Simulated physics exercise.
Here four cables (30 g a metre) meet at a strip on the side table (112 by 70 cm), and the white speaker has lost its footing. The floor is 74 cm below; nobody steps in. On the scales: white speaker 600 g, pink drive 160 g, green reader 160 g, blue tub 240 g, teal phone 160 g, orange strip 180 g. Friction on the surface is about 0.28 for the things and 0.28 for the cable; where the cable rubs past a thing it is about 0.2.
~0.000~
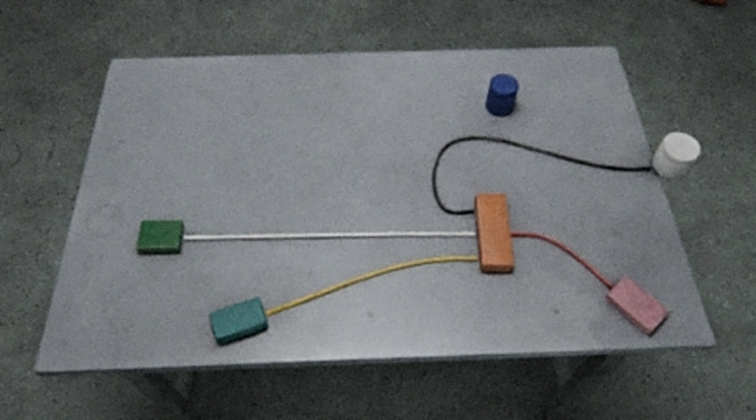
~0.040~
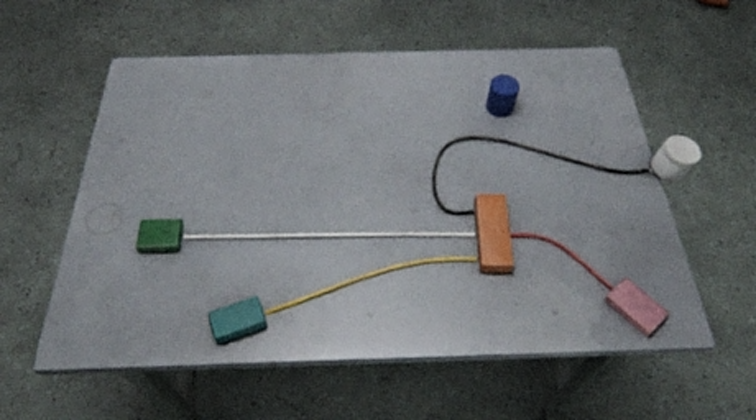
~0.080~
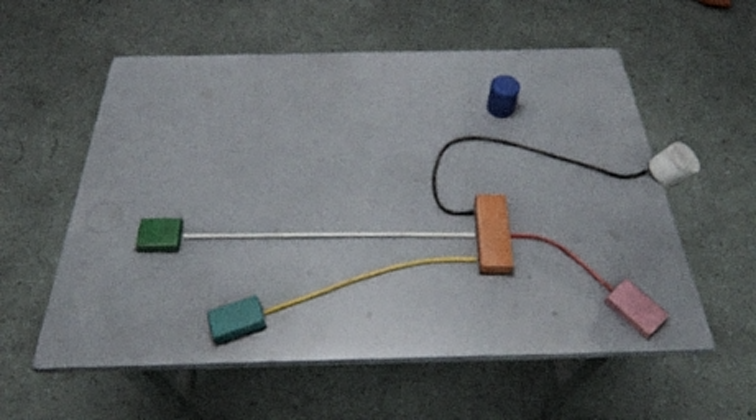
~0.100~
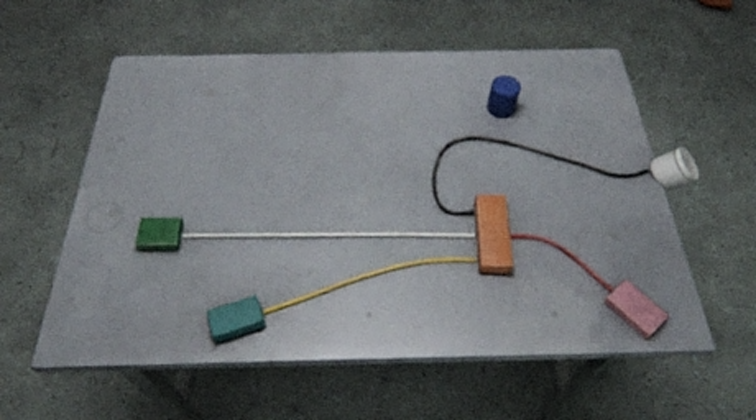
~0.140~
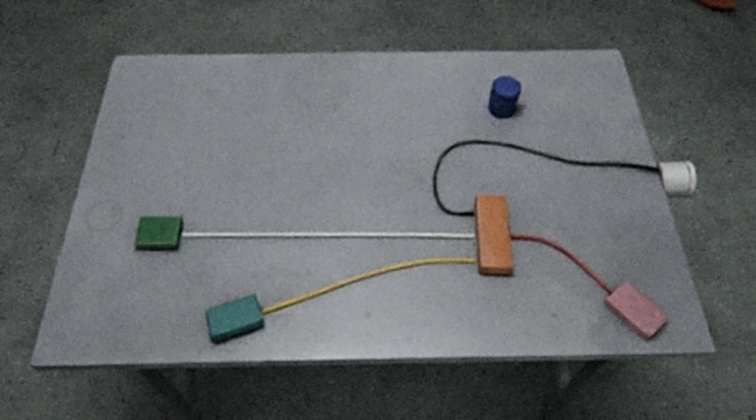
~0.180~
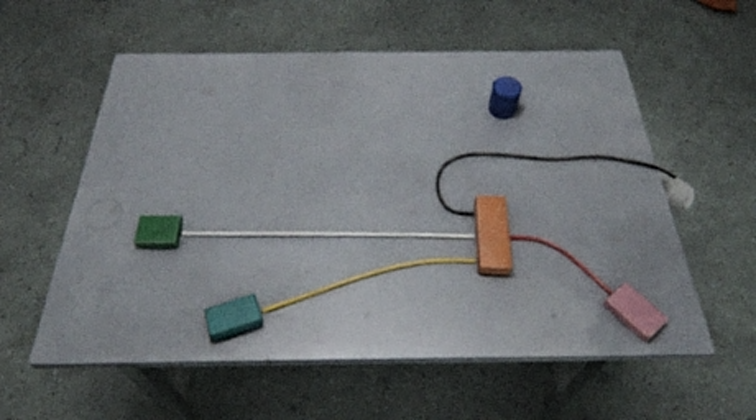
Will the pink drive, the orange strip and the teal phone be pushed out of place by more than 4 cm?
In order: The pink drive gets shifted; the orange strip moves; the teal phone moves.
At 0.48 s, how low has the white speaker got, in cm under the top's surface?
Some 45 cm.
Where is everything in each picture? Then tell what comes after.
Shows, pink drive (639, 303); orange strip (495, 227); teal phone (238, 317); black cable runs through (438, 158) (488, 138) (552, 154) (617, 168), in the first frame.
Shows, white speaker (682, 149); black cable runs through (488, 138) (616, 171), in the second frame.
Shows, white speaker (674, 165); black cable runs through (488, 138) (616, 175), in the third frame.
Shows, white speaker (674, 169); black cable runs through (488, 139) (616, 175), in the fourth frame.
Shows, white speaker (674, 180); black cable runs through (495, 142) (625, 164), in the fifth frame.
Shows, pink drive (637, 309); orange strip (494, 230); teal phone (233, 314); black cable runs through (452, 159) (516, 155) (581, 157) (647, 165), in the sixth frame.
By 0.5 s, the strip's end of the black cable at (578, 195); teal phone 19 cm off its start, orange strip 16 cm off its start, green reader 20 cm off its start.
By 0.8 s, the strip has left the top; teal phone 56 cm off its start, orange strip over the edge, pink drive 6 cm off its start.
By 1.1 s, the strip has left the top; teal phone 79 cm off its start at (662, 206), orange strip over the edge, pink drive over the edge.
By 1.4 s, the strip has left the top; teal phone over the edge, orange strip over the edge, pink drive over the edge.
By 2.6 s, the strip has left the top; teal phone over the edge, orange strip over the edge, pink drive over the edge, green reader over the edge.
